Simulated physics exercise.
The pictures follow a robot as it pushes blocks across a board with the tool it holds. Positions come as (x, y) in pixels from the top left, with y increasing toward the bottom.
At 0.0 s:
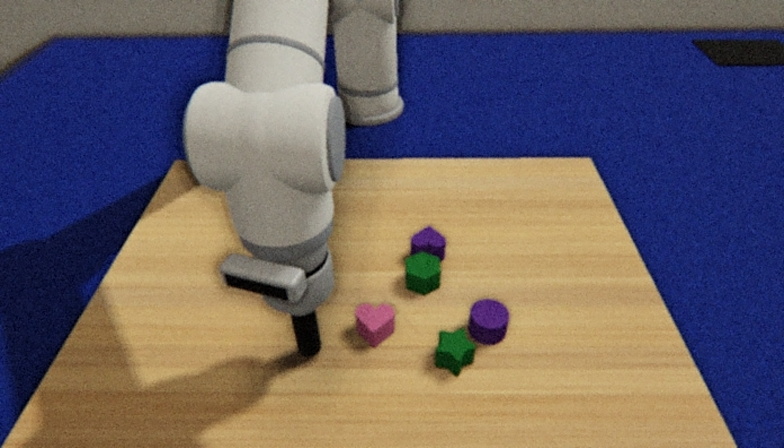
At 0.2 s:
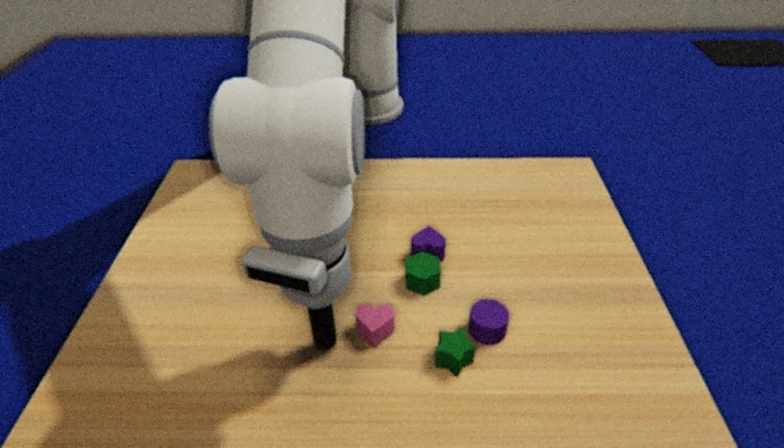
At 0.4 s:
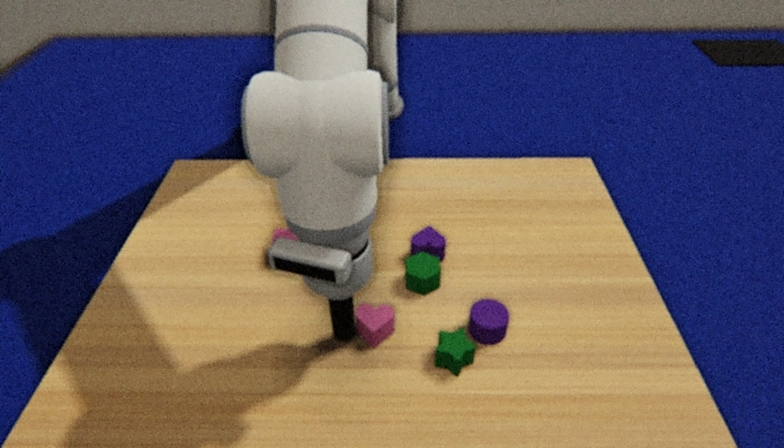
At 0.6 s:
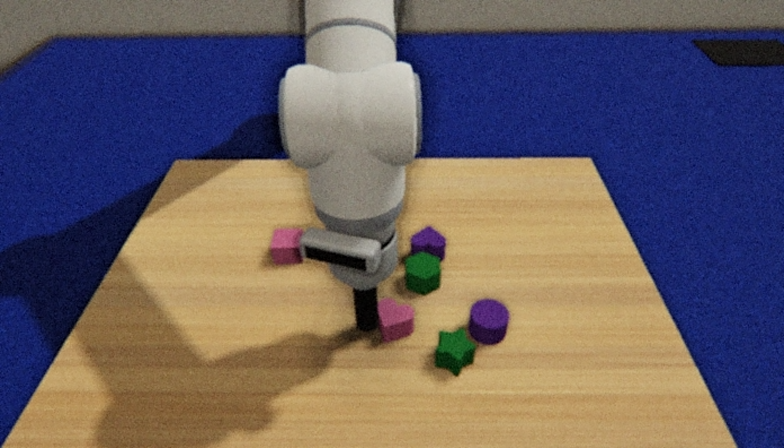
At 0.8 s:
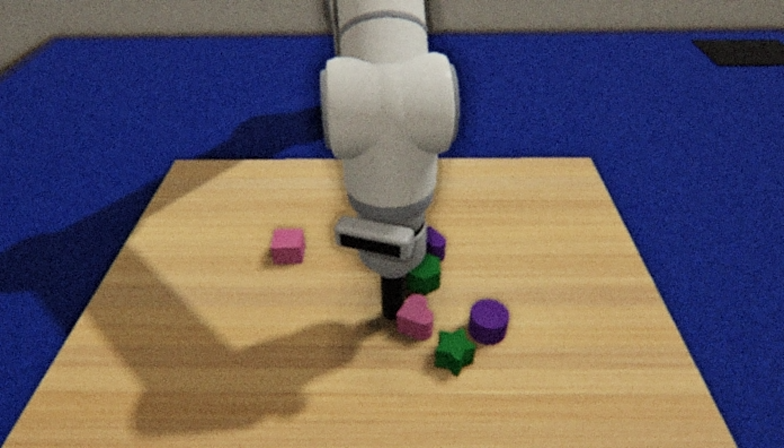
A robot arm moves right across the table and pushes the pink heart-shaped block rightward.
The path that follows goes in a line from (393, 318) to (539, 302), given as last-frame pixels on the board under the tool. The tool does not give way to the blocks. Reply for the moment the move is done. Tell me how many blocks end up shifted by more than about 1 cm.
It looks like one block will be pushed more than about 1 cm.
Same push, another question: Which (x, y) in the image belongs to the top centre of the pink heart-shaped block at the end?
Pixel (450, 316).
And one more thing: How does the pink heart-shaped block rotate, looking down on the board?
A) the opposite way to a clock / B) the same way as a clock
I'll go with B - the same way as a clock.
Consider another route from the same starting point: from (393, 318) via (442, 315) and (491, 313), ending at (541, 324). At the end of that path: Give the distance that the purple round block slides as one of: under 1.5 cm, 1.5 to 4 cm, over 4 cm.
Between 1.5 and 4 cm.
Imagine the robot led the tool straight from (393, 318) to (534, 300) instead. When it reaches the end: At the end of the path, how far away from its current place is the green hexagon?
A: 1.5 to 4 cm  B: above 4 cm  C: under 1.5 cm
Answer: C.
The first path, step by step. One third of the way, tool at (444, 307); pink heart-shaped block at (450, 316), turned 60° clockwise.
Two thirds of the way, tool at (492, 301); pink heart-shaped block at (450, 316), turned 60° clockwise; purple round block at (493, 314).
At the end, tool at (540, 297); pink heart-shaped block at (450, 316), turned 60° clockwise; green hexagon still; purple round block at (493, 314).
